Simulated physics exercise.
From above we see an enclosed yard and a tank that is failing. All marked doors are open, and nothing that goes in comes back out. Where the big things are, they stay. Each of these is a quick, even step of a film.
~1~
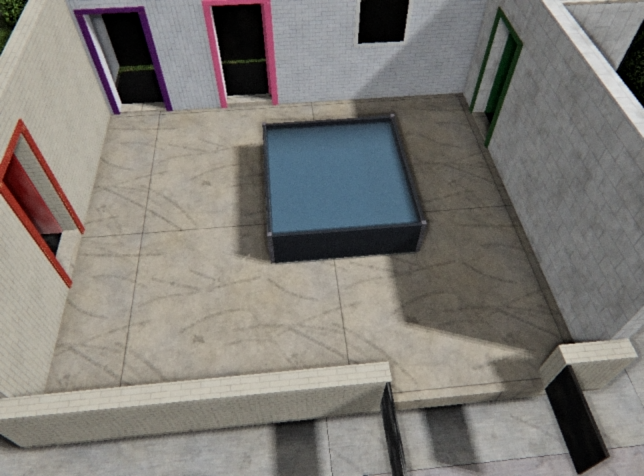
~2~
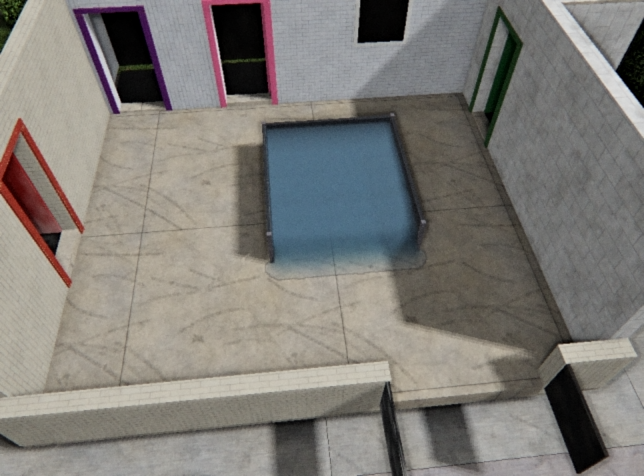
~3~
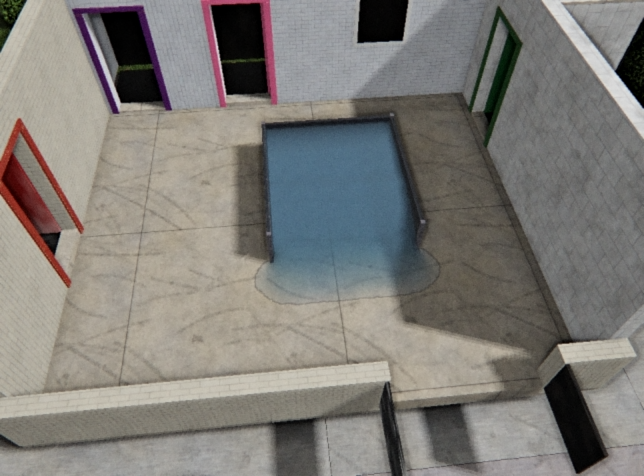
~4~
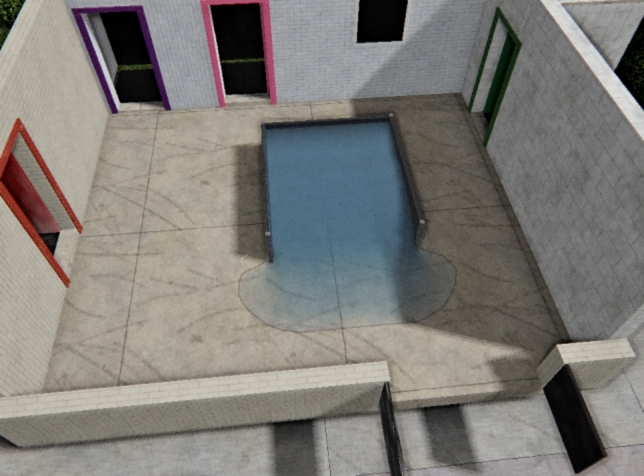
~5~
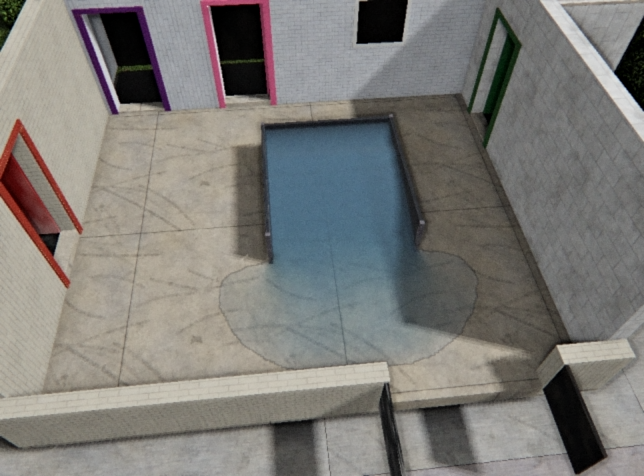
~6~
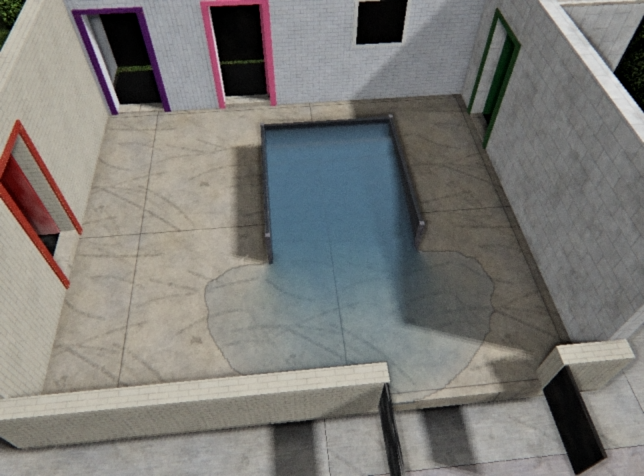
Blue water pouring from the open front of a dark-walled tank and spreading in a widening pool across an enclosed yard.
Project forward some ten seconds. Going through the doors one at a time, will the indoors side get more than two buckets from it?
Purple door: More than two buckets; green door: Two buckets at most; pink door: Two buckets at most; red door: Two buckets at most.
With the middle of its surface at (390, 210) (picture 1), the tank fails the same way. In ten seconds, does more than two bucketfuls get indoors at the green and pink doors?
Green door: Falls short; pink door: Falls short.
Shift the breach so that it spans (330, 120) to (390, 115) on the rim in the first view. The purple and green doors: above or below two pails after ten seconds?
Well, the purple one is swamped, while the green one is swamped.
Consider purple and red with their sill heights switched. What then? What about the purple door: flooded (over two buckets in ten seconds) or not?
My answer is that the purple door doesn't reach it.
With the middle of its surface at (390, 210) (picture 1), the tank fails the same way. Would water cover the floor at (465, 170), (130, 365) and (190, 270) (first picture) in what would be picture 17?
Log: No flood; flood; no flood.
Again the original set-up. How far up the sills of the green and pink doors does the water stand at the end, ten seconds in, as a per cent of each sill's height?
About 50 and 70 %.
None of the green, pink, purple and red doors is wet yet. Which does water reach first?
The one in red.
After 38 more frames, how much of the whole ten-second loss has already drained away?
Roughly 80 percent of it.
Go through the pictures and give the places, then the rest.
Still water in the water tank at (337, 173), in the first frame.
The front is at (422, 253), out from the gap at (345, 246), in the second frame.
Water pours out at (345, 247) and has run to (434, 268), in the third frame.
The front is at (447, 287), out from the gap at (344, 248), in the fourth frame.
Water pours out at (344, 249) and has run to (244, 335), in the fifth frame.
Water pours out at (344, 250) and has run to a hidden place, in the sixth frame.
A moment on, water covers 25 % of the floor; the purple door not reached, the green door not reached, the pink door not reached, the red door not reached.
Next, water covers 30 % of the floor; the purple door not reached, the green door not reached, the pink door not reached, the red door not reached.
Then, water covers 40 % of the floor; the purple door not reached, the green door not reached, the pink door not reached, the red door wet at the sill, nothing in.
Later, water covers 75 % of the floor; the purple door over two buckets in, the green door not reached, the pink door wet at the sill, nothing in, the red door wet at the sill, nothing in.
In the end, water covers 100 % of the floor; the purple door far over two buckets in, the green door wet at the sill, nothing in, the pink door wet at the sill, nothing in, the red door wet at the sill, nothing in.
